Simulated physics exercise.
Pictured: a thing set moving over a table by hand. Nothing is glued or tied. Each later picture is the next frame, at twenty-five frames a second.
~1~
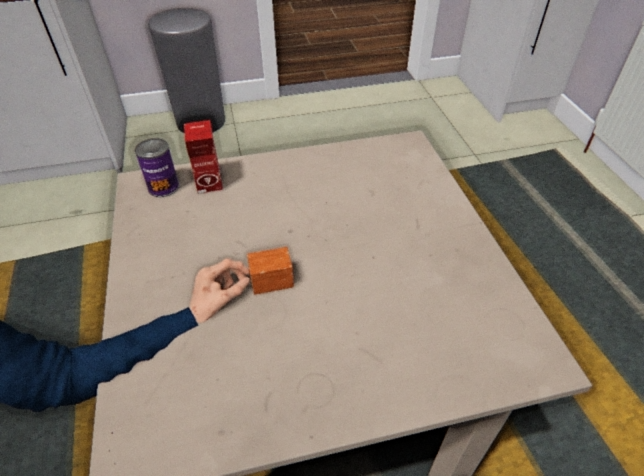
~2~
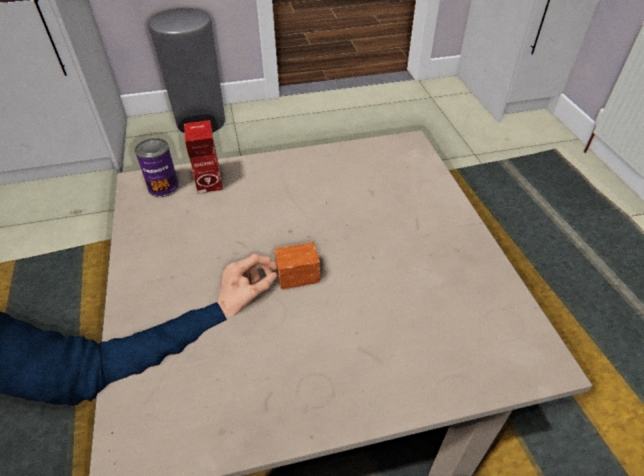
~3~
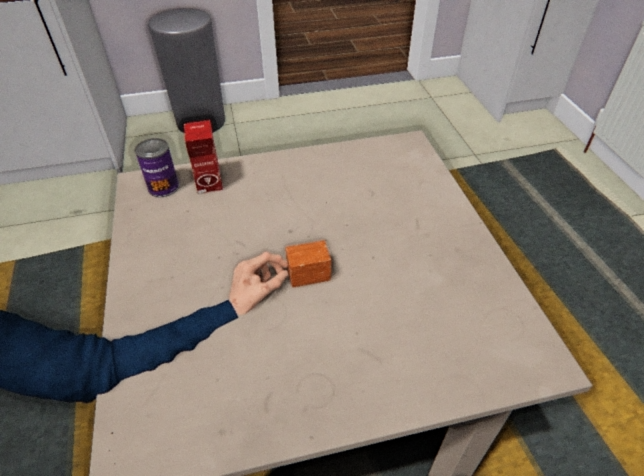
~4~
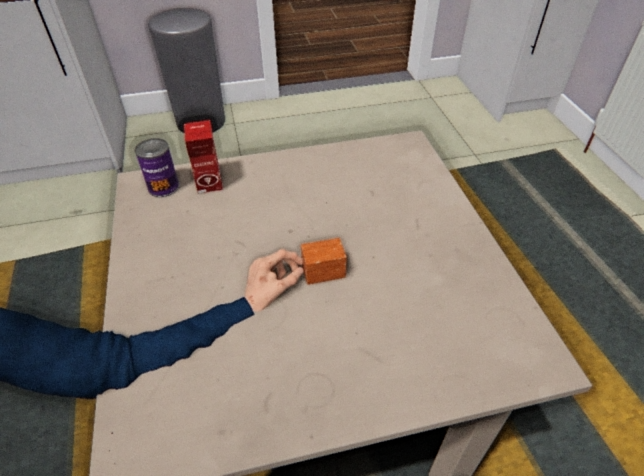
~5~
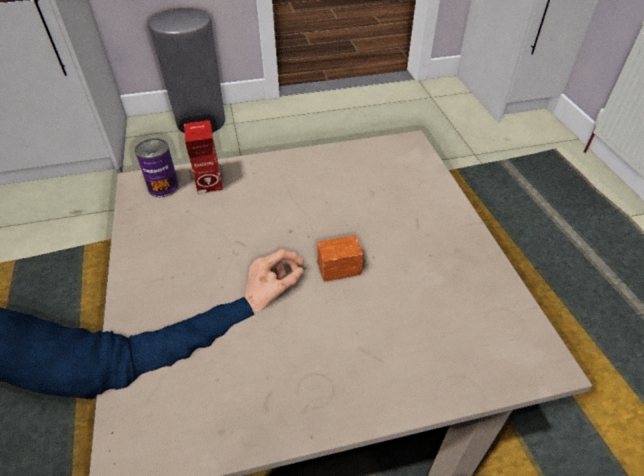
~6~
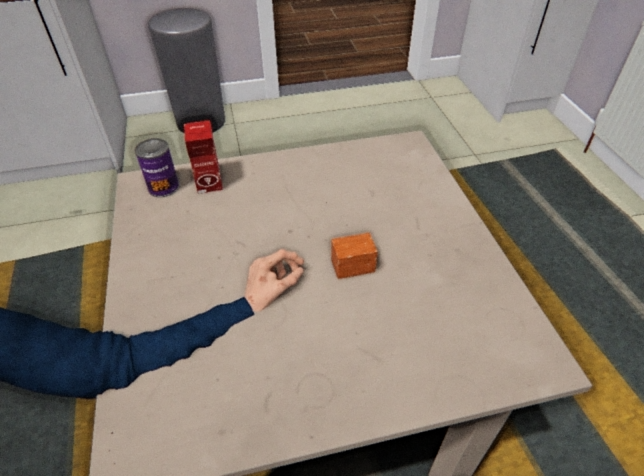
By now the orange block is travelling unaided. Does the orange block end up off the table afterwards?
No, it stays on the table.
Then, 0.10 s later than the last frame, orange block moved about its own width near (380, 251).
Then, 0.20 s later than the last frame, orange block moved well along near (395, 248).
When it is over, moved from the start, orange block. End places, in pixels of the last picture, orange block near (398, 248).
